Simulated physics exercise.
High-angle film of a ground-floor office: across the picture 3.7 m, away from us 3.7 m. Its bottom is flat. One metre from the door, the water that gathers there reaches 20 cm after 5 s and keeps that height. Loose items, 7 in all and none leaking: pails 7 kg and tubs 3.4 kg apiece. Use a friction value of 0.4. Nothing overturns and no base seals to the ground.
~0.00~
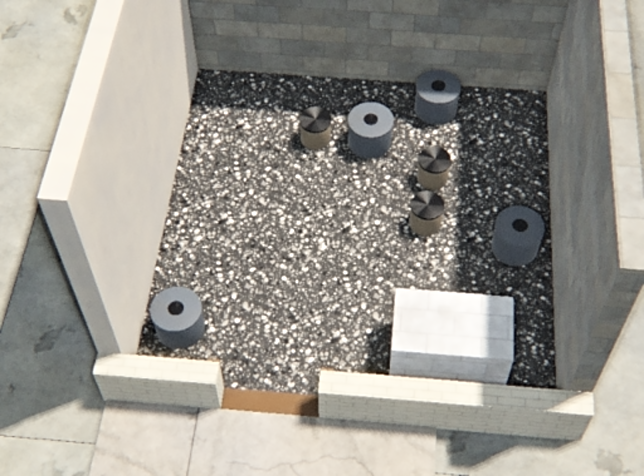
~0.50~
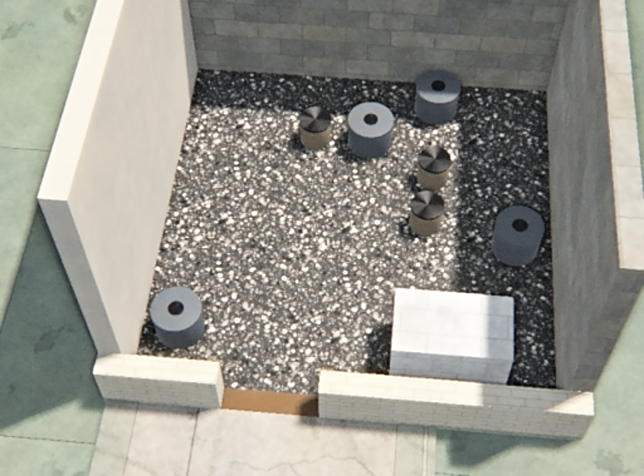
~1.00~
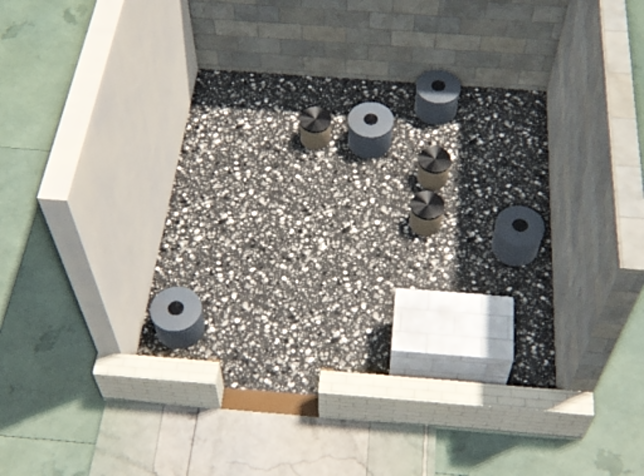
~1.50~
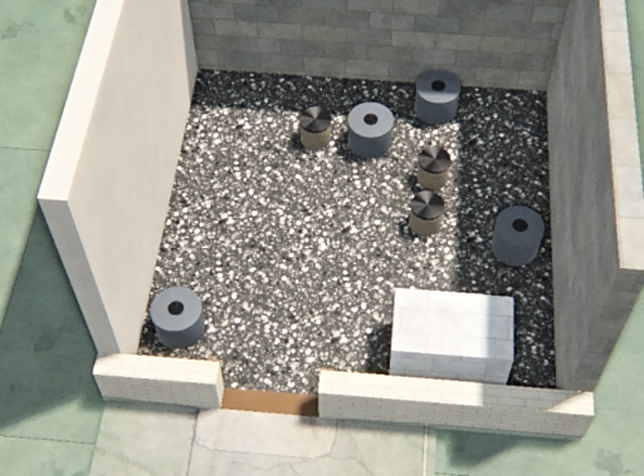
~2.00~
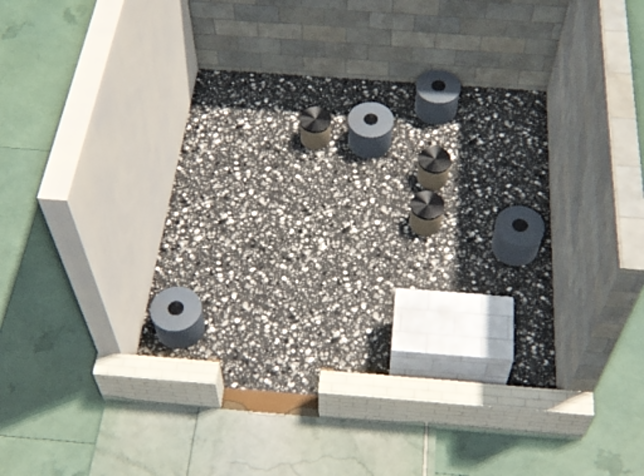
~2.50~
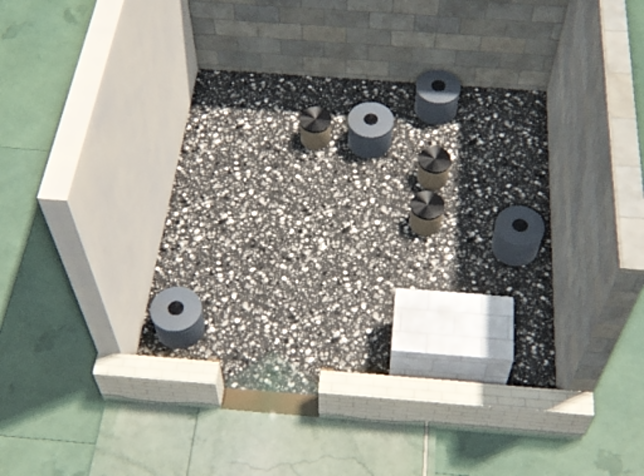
Greenish water spreads around the walled room and reaches its doorway while the containers stay still.
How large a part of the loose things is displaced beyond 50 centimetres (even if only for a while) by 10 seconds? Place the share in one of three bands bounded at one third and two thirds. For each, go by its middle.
It goes in the band less than one third.
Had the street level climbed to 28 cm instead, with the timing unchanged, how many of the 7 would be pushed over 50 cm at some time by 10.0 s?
Result: 6.
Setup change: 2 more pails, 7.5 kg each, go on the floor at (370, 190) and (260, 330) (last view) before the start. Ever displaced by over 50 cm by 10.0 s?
The first: Falls below it. The second: Exceeds it.
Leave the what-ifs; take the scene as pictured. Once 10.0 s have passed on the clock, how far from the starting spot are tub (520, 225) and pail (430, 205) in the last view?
Shifts: 10 cm / 0 cm.
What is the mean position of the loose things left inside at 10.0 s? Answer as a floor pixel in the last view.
I'd put it around (416, 204).
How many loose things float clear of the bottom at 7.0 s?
At that time the total is 2.
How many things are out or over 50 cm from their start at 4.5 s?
It comes to 0.
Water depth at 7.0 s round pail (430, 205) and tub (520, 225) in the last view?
About 4 and 2 cm.
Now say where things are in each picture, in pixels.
The first frame shows a pail at (315, 119), on the bottom; a tub at (371, 120), on the bottom; 0.0 m2 under water; 0 of 7 have shifted.
The second frame shows a pail at (315, 119), on the bottom; a tub at (371, 120), on the bottom; 0.0 m2 under water; 0 of 7 have shifted.
The third frame shows a pail at (315, 119), on the bottom; a tub at (371, 120), on the bottom; water covers 0.0 m2; 0 of 7 have shifted.
The fourth frame shows a pail at (315, 119) rests on the ground; a tub at (371, 120), on the bottom; water covers 0.0 m2; 0 of 7 have shifted.
The fifth frame shows a pail at (315, 119), on the bottom; a tub at (371, 120) rests on the ground; water covers 0.0 m2; 0 of 7 have shifted.
The sixth frame shows a pail at (315, 119) rests on the ground; a tub at (371, 120), on the bottom; 0.2 m2 under water; 0 of 7 have shifted.
After 3.5 s 0 of 7 are over 50 cm from their spots; 0 afloat.
After 4.5 s 0 of 7 are over 50 cm from their spots; 0 afloat.
After 7.0 s 1 of 7 are over 50 cm from their spots; 2 afloat.
After 10.0 s 2 of 7 are over 50 cm from their spots, and 2 have been at some point; 4 afloat.
